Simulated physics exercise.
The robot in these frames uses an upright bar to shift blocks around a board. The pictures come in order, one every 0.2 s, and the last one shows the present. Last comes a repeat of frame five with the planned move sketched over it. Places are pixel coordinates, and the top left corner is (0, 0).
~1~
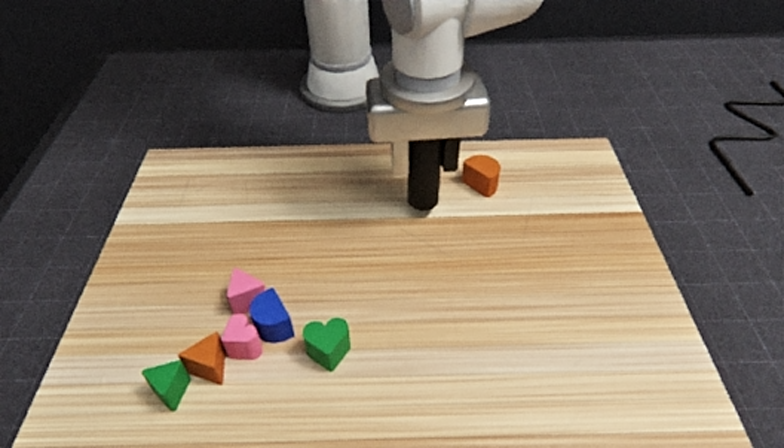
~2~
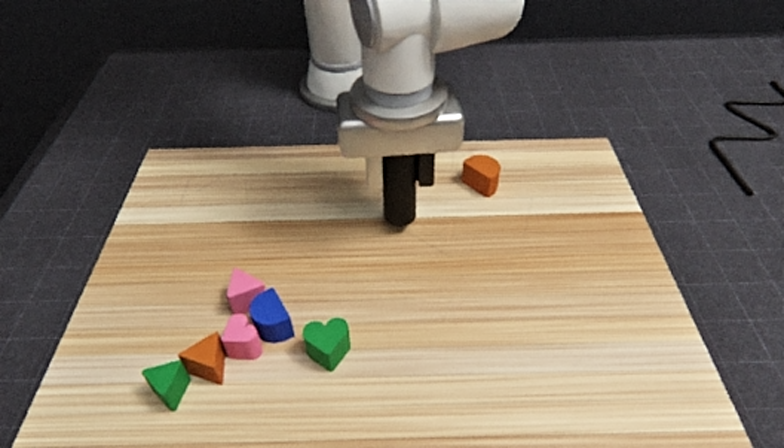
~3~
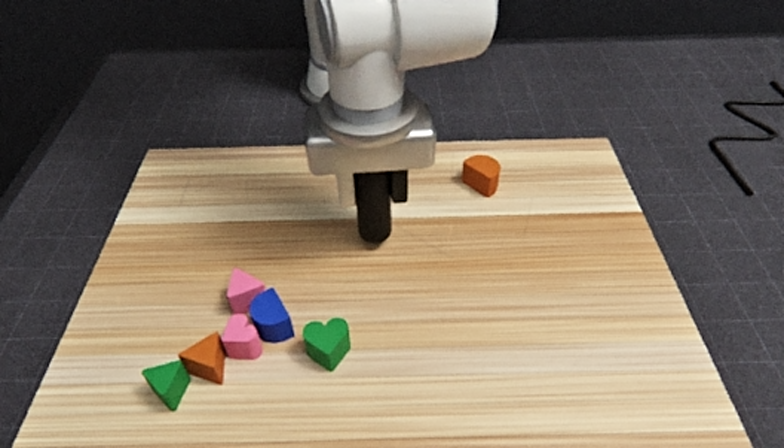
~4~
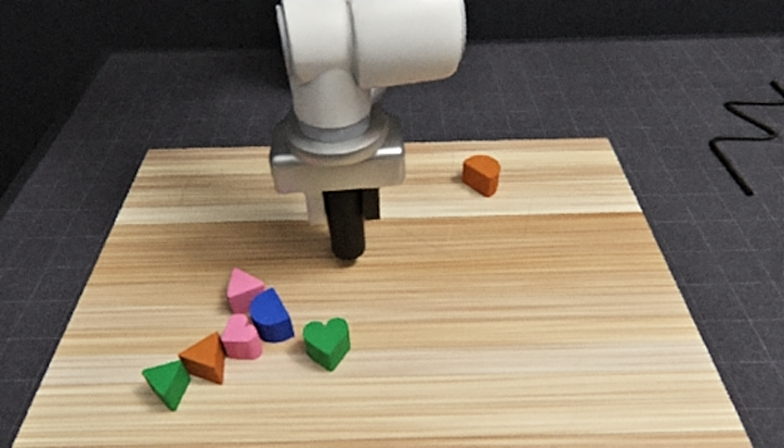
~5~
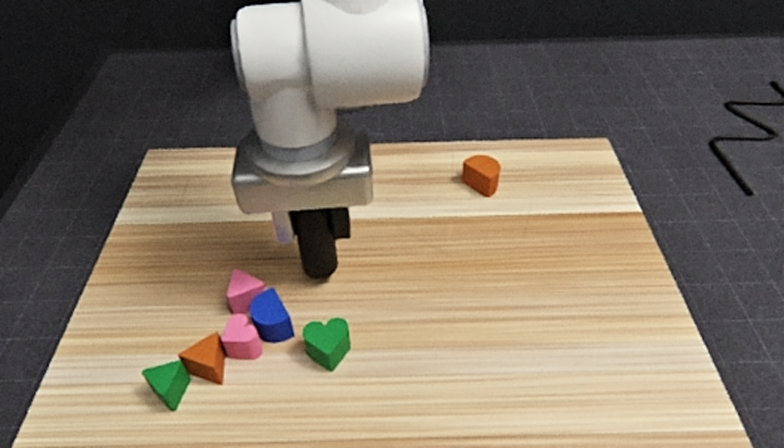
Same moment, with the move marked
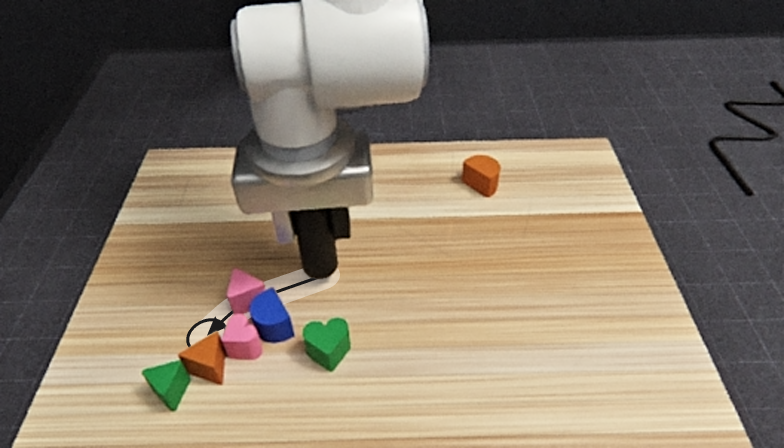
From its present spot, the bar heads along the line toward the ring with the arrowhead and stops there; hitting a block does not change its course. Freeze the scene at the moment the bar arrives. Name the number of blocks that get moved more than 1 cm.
Only one of them.
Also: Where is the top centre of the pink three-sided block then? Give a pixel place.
I predict (168, 312).
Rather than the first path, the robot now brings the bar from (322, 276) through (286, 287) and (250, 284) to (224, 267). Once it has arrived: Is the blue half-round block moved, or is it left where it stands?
The blue half-round block is left alone.
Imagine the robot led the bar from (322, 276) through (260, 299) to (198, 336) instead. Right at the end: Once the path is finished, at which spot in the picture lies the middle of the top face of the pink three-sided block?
I think it will end close to (156, 316).
The drawn path runs from (322, 276) by way of (282, 290) and (241, 306) to (207, 336).
What follows on the original path. One third of the way, bar at (279, 280); nothing pushed yet.
Two thirds of the way, bar at (237, 297); pink three-sided block at (202, 295), turned 45° clockwise.
At the end, bar at (203, 326); pink three-sided block at (168, 312), turned 75° clockwise; blue half-round block not moved.
